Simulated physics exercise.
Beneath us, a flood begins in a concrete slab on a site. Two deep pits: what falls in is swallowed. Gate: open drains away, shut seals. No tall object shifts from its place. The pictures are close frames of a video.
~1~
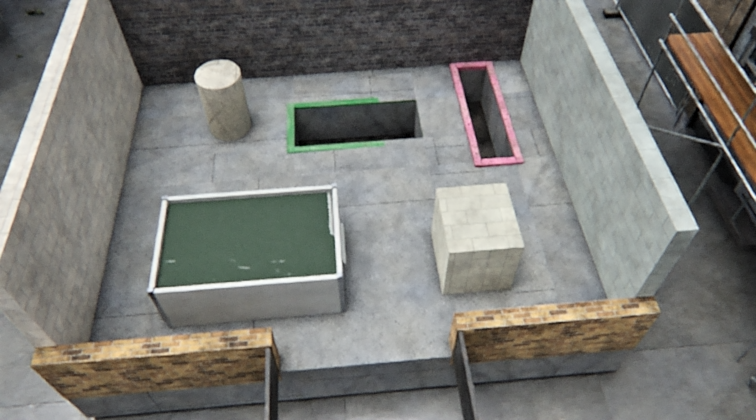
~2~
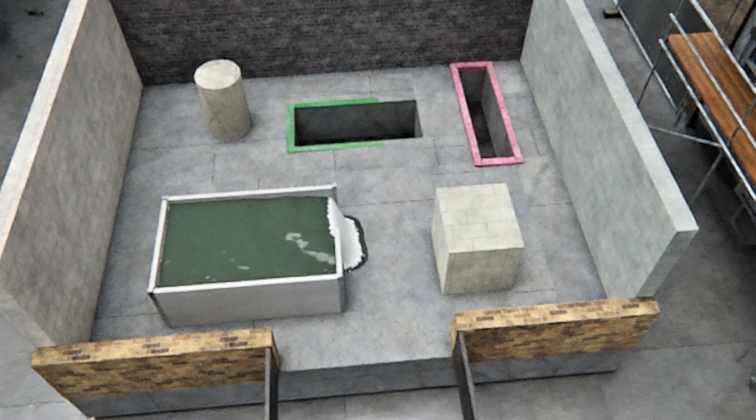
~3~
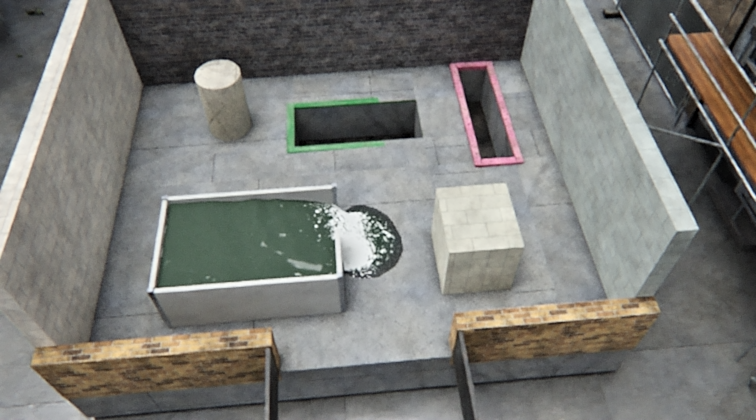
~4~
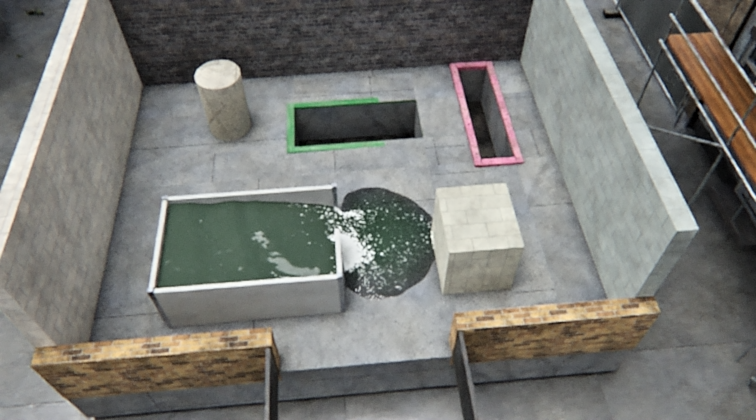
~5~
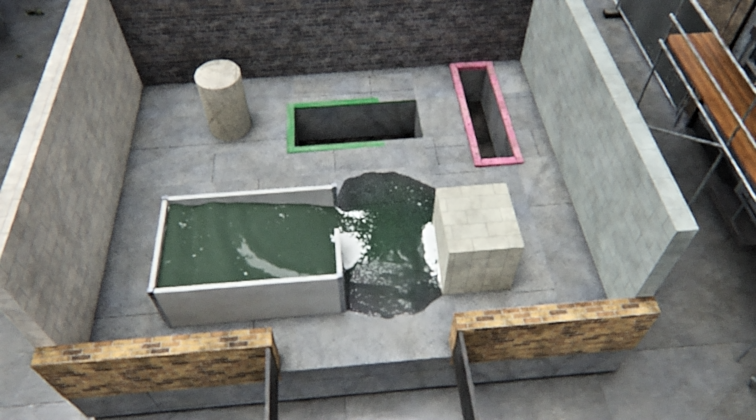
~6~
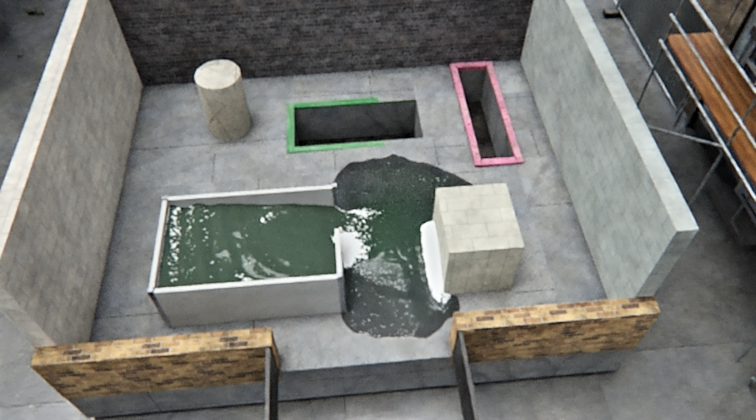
Dark green water pours through a gap in the right side of a pale-rimmed open tank, on a grey slab walled at the back and sides, seen from above by a still camera. A pale cylinder stands behind the tank, near green-edged and pink-edged pits, with a pale block to the right. The water foams out, spreads rightward, strikes the block, and widens backward and forward around it as the tank's level drops.
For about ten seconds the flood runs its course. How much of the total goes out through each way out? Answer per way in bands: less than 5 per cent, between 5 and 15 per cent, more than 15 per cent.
Going out through each: The gate, more than 15 per cent; the green pit, between 5 and 15 per cent; the pink pit, more than 15 per cent.
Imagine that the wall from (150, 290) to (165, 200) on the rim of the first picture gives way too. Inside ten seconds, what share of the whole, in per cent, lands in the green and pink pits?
The green pit takes 25 per cent and the pink pit 4 per cent.
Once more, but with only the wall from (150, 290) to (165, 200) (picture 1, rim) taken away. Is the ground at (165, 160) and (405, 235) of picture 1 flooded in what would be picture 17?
Result, point by point: Inundated; unwetted.
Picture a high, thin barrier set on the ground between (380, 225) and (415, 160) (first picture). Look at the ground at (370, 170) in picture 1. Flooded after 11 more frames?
That spot: Submerged.
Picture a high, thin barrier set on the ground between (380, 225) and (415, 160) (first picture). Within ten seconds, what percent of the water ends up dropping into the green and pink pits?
Green 25 %, pink 4 %.
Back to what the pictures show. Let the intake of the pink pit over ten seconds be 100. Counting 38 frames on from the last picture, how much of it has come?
Near 80 in a hundred.
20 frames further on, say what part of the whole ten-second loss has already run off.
Close to 45 per cent.
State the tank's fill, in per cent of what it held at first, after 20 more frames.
Roughly 44 percent.
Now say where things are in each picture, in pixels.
The first frame shows still water in the open tank at (249, 239).
In the second frame, water pours out at (336, 232) and has run to (343, 219).
In the third frame, water pours out at (336, 234) and has run to (395, 251).
In the fourth frame, water pours out at (336, 235) and has run to a hidden place.
In the fifth frame, the front is at a hidden place, out from the gap at (336, 235).
In the sixth frame, water pours out at (336, 235) and has run to a hidden place.
A moment on, water covers 25 % of the floor; the gate 1 %, the green pit 1 %, the pink pit 1 %.
Next, water covers 35 % of the floor; the gate 4 %, the green pit 2 %, the pink pit 5 %.
Then, water covers 45 % of the floor; the gate 10 %, the green pit 3 %, the pink pit 11 %.
Later, water covers 50 % of the floor; the gate 16 %, the green pit 5 %, the pink pit 18 %.
In the end, water covers 65 % of the floor; the gate 22 %, the green pit 8 %, the pink pit 23 %.
